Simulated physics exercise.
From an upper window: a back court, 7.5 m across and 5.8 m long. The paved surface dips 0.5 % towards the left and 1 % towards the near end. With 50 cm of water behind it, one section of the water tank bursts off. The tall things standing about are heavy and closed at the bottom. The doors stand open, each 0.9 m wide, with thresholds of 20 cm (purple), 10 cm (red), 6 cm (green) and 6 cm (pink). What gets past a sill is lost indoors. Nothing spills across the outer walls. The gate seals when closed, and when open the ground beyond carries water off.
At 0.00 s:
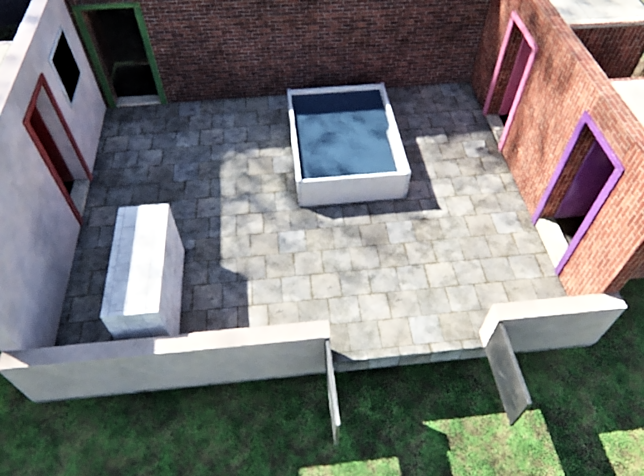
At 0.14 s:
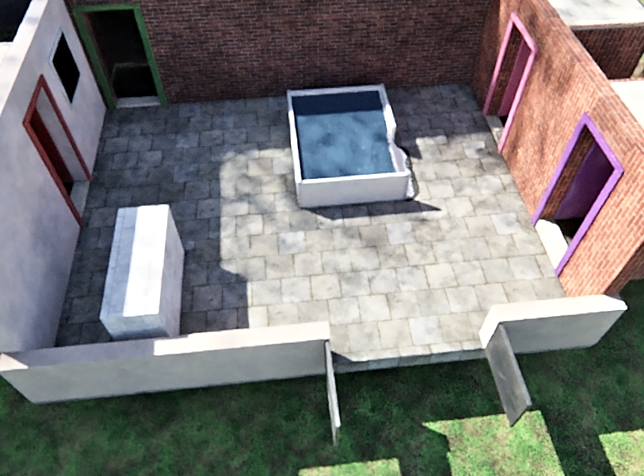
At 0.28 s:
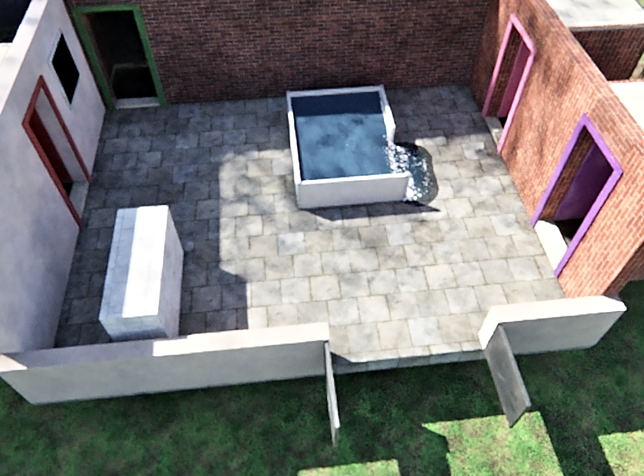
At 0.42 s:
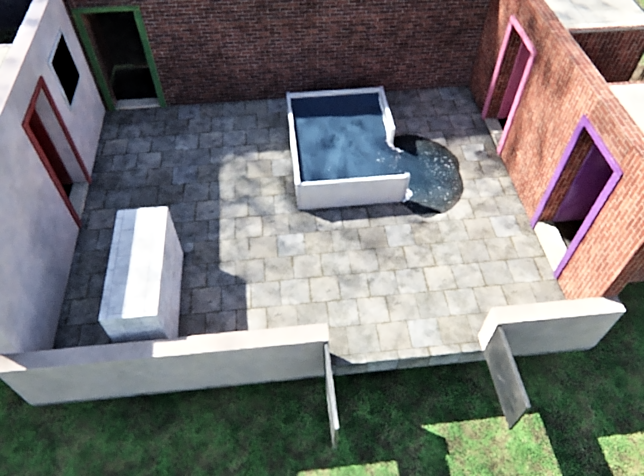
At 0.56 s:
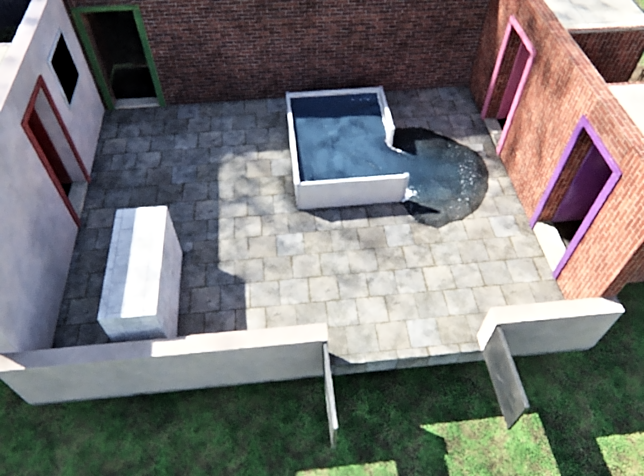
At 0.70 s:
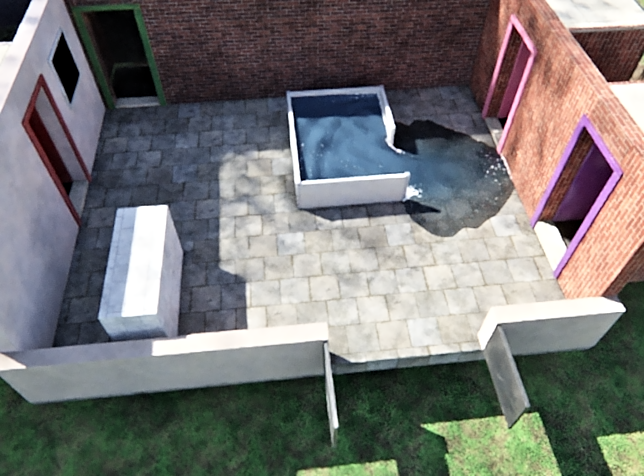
Water pours through a gap in the tank's right side and spreads across the paving.
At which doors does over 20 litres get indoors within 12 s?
Within that time: At the purple door it does not reach the limit; at the red door it does not reach the limit; at the green door it stays under the limit; at the pink door it passes the limit.
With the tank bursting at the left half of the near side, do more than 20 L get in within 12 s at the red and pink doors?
Then: Red not over, pink below.
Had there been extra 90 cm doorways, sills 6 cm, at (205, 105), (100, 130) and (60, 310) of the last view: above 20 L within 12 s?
In that order: Below, under, under.
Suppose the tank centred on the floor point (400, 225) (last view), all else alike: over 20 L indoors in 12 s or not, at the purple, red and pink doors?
Then: Purple past it, red not over, pink below.
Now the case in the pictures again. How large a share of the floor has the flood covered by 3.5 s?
Some 30 per cent of it.
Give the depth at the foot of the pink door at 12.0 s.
About 4.0 cm.
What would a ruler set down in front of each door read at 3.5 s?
In cm: Purple 12, red 0, green 0, pink 15.
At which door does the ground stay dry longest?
Last comes the red one.
After 1.4 s water covers 15 % of the floor and is deepest (30 cm) near (404, 183); purple door 7 cm at the sill, 0 L in, red door not reached, green door not reached, pink door 16 cm at the sill, 13 L in.
After 2.2 s water covers 20 % of the floor and is deepest (31 cm) near (568, 325); purple door 17 cm at the sill, 0 L in, red door not reached, green door not reached, pink door 18 cm at the sill, 57 L in.
After 3.5 s water covers 30 % of the floor and is deepest (24 cm) near (556, 326); purple door 12 cm at the sill, 0 L in, red door not reached, green door not reached, pink door 15 cm at the sill, 116 L in.
After 7.0 s water covers 65 % of the floor and is deepest (14 cm) near (539, 316); purple door 9 cm at the sill, 0 L in, red door not reached, green door 1 cm at the sill, 0 L in, pink door 8 cm at the sill, 165 L in.
After 12.0 s water covers 90 % of the floor and is deepest (10 cm) near (544, 327); purple door 6 cm at the sill, 0 L in, red door 5 cm at the sill, 0 L in, green door 2 cm at the sill, 0 L in, pink door 4 cm at the sill, 168 L in.
